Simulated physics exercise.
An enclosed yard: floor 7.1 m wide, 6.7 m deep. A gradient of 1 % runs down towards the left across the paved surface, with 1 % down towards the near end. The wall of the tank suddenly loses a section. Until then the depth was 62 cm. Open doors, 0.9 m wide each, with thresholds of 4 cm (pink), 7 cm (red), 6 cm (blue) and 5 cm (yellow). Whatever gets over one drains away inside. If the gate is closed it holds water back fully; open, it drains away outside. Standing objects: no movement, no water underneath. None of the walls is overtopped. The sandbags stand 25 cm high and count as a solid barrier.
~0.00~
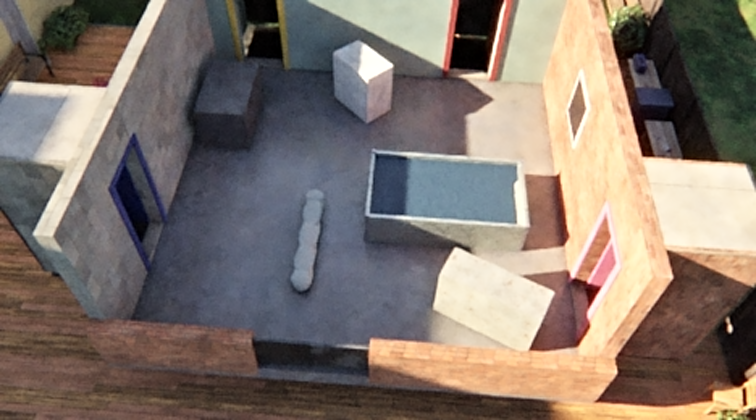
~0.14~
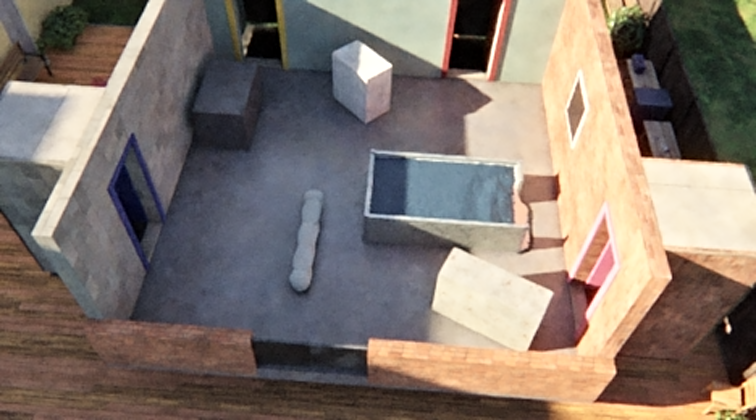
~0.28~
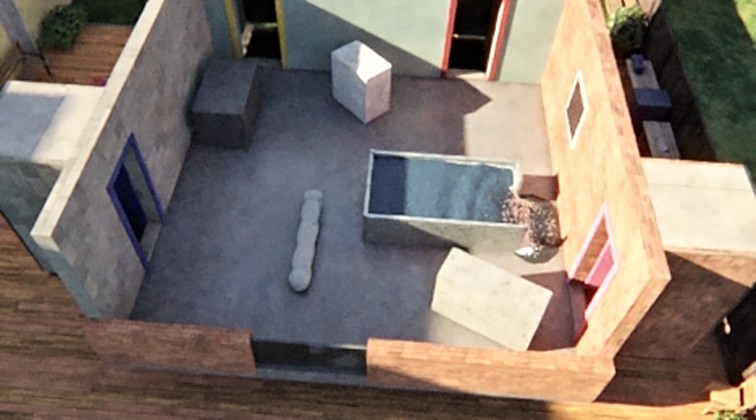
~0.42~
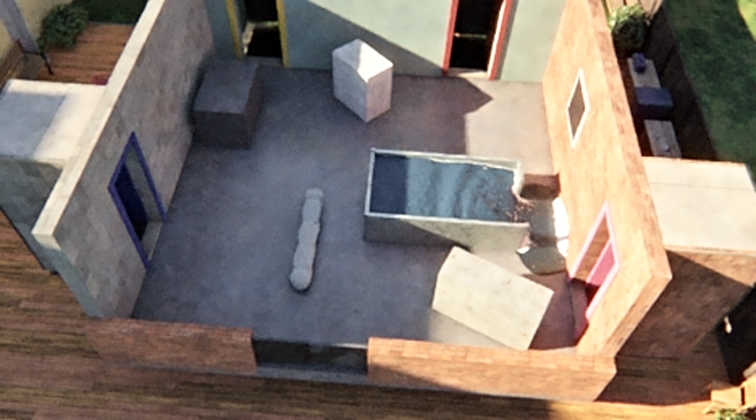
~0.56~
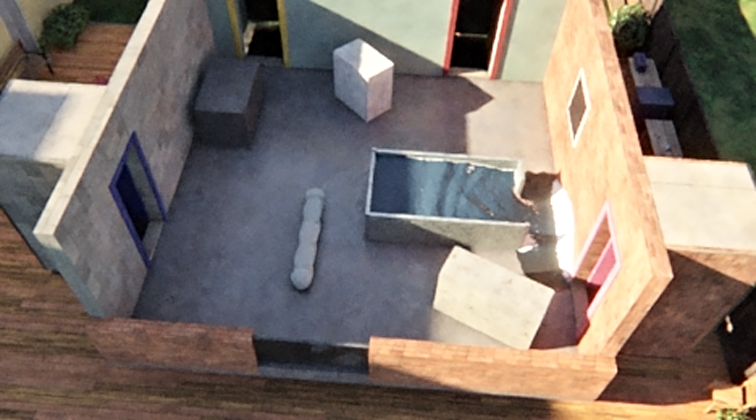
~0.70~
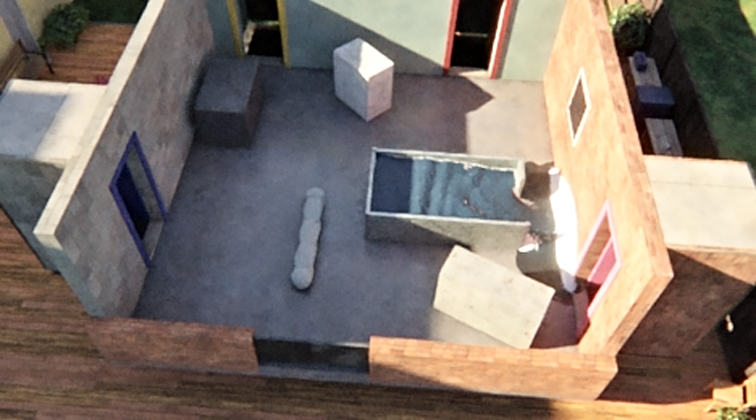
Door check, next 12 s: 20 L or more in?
Pink door yes, red door yes, blue door no, yellow door no.
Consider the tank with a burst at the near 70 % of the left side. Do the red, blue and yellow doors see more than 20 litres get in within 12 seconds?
Red: Within the limit; blue: Exceeding the limit; yellow: Exceeding the limit.
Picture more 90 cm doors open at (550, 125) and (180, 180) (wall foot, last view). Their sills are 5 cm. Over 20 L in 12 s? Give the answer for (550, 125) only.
At that door: Within the limit.
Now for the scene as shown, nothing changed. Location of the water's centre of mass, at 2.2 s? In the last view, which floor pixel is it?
It lies at roughly (484, 219) in pixels.
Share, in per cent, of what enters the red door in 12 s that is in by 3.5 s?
I'd say close to 45 percent.
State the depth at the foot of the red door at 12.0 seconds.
Depth: ~ 2.0 cm.
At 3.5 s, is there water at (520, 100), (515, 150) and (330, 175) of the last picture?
Listed in turn: Swamped / swamped / spared so far.
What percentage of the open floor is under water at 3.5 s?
Wet share: Near 40 percent.
After 1.4 s water covers 10 % of the floor and is deepest (46 cm) near (560, 230); pink door 11 cm at the sill, 3 L in, red door not reached, blue door not reached, yellow door not reached.
After 2.2 s water covers 25 % of the floor and is deepest (40 cm) near (560, 230); pink door 11 cm at the sill, 19 L in, red door not reached, blue door not reached, yellow door not reached.
After 3.5 s water covers 40 % of the floor and is deepest (30 cm) near (543, 372); pink door 9 cm at the sill, 43 L in, red door 12 cm at the sill, 16 L in, blue door not reached, yellow door not reached.
After 7.0 s water covers 70 % of the floor and is deepest (16 cm) near (555, 373); pink door 9 cm at the sill, 151 L in, red door 6 cm at the sill, 35 L in, blue door 4 cm at the sill, 0 L in, yellow door 2 cm at the sill, 0 L in.
After 12.0 s water covers 95 % of the floor and is deepest (10 cm) near (124, 341); pink door 6 cm at the sill, 209 L in, red door 2 cm at the sill, 35 L in, blue door 7 cm at the sill, 1 L in, yellow door 4 cm at the sill, 0 L in.
